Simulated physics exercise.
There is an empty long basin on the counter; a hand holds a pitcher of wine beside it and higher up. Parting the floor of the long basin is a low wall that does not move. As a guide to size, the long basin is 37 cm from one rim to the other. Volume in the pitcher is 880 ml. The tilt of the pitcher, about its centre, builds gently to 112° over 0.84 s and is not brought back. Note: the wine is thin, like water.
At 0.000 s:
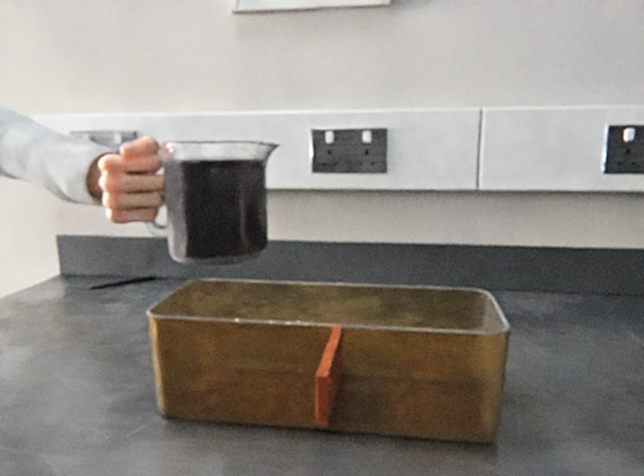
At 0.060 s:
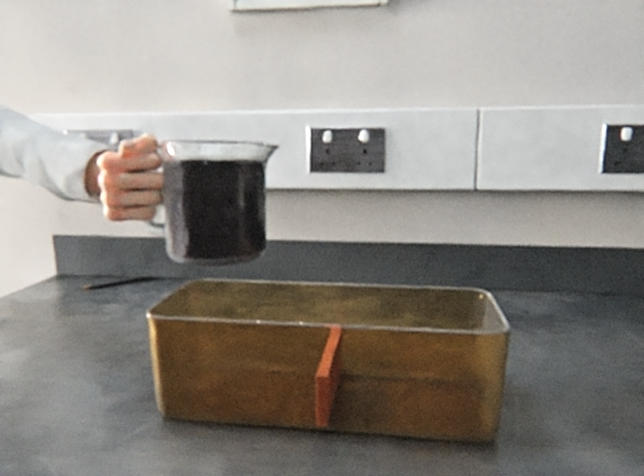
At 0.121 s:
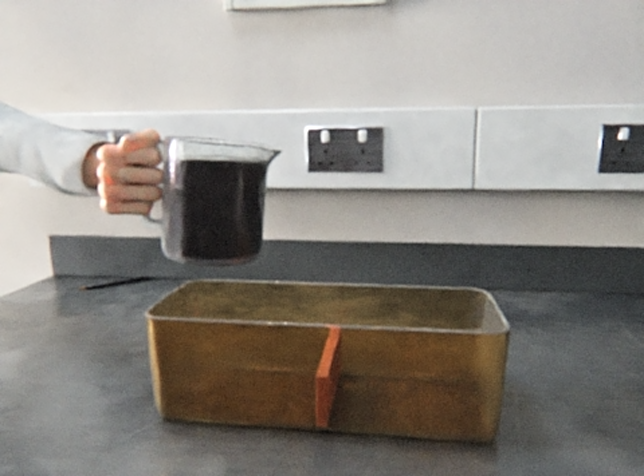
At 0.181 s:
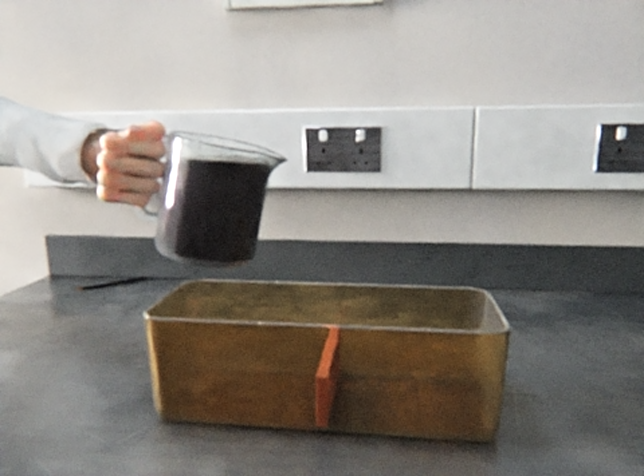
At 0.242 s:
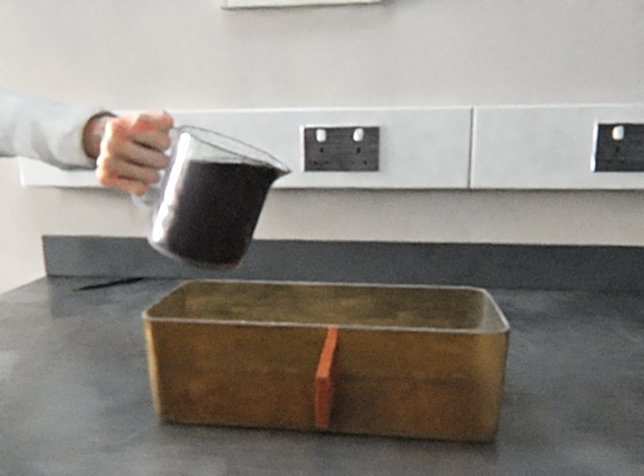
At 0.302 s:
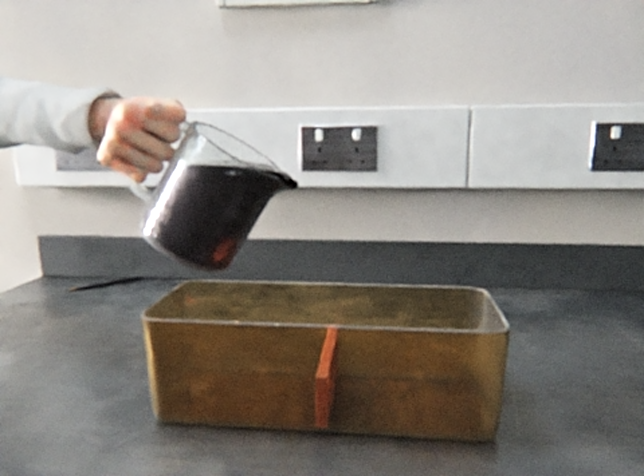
A hand holding a glass pitcher of dark wine above a long, brownish basin kept it nearly still, then gradually tilted it to the right until the wine reached the spout.
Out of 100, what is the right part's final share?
About 46 out of 100.
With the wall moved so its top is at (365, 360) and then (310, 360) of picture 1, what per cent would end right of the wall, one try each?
Some 10 in a hundred, then some 80 in a hundred.
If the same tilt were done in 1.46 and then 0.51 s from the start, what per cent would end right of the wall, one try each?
The first try gives around 60 percent, the second around 30 percent.
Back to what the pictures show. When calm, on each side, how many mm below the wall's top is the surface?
Roughly 36 mm on the left side and roughly 38 mm on the right.
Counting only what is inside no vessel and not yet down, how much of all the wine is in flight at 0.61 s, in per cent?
About 20 per cent.
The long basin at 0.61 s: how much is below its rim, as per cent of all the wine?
22 %, roughly.
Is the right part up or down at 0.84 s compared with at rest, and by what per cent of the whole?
Looks like it went upward, around 1 per cent.
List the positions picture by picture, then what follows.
In the first picture, it leans 0°; its right rim is at (279, 143); the wine meets the walls at (173, 160) and (265, 160); the long basin's rim runs from (171, 297) to (499, 311); the wall's top is at (331, 351).
In the second picture, it leans 1°; its right rim is at (279, 145); the wine meets the walls at (173, 158) and (265, 160).
In the third picture, it leans 6°; its right rim is at (282, 150); the wine meets the walls at (173, 158) and (266, 161).
In the fourth picture, it leans 12°; its right rim is at (287, 159); the wine meets the walls at (174, 159) and (273, 163).
In the fifth picture, it leans 21°; its right rim is at (292, 171); the wine meets the walls at (173, 175) and (283, 167).
In the sixth picture, it leans 32°; its right rim is at (295, 187); the wine meets the walls at (162, 189) and (291, 179); 1 per cent is over the edge.
By 0.61 s the tilt is 93° and 58 per cent is still to pour, 2 is left of the wall and 20 right of it.
By 0.84 s the tilt is 112° and 12 per cent is still to pour, 35 is left of the wall and 45 right of it.
By 1.08 s the tilt is 112° and 1 per cent is still to pour, 51 is left of the wall and 46 right of it.
By 1.34 s the tilt is 112° and 0 per cent is still to pour, 53 is left of the wall and 46 right of it.
At rest 53 per cent lies left of the wall, 46 right of it and 1 outside.
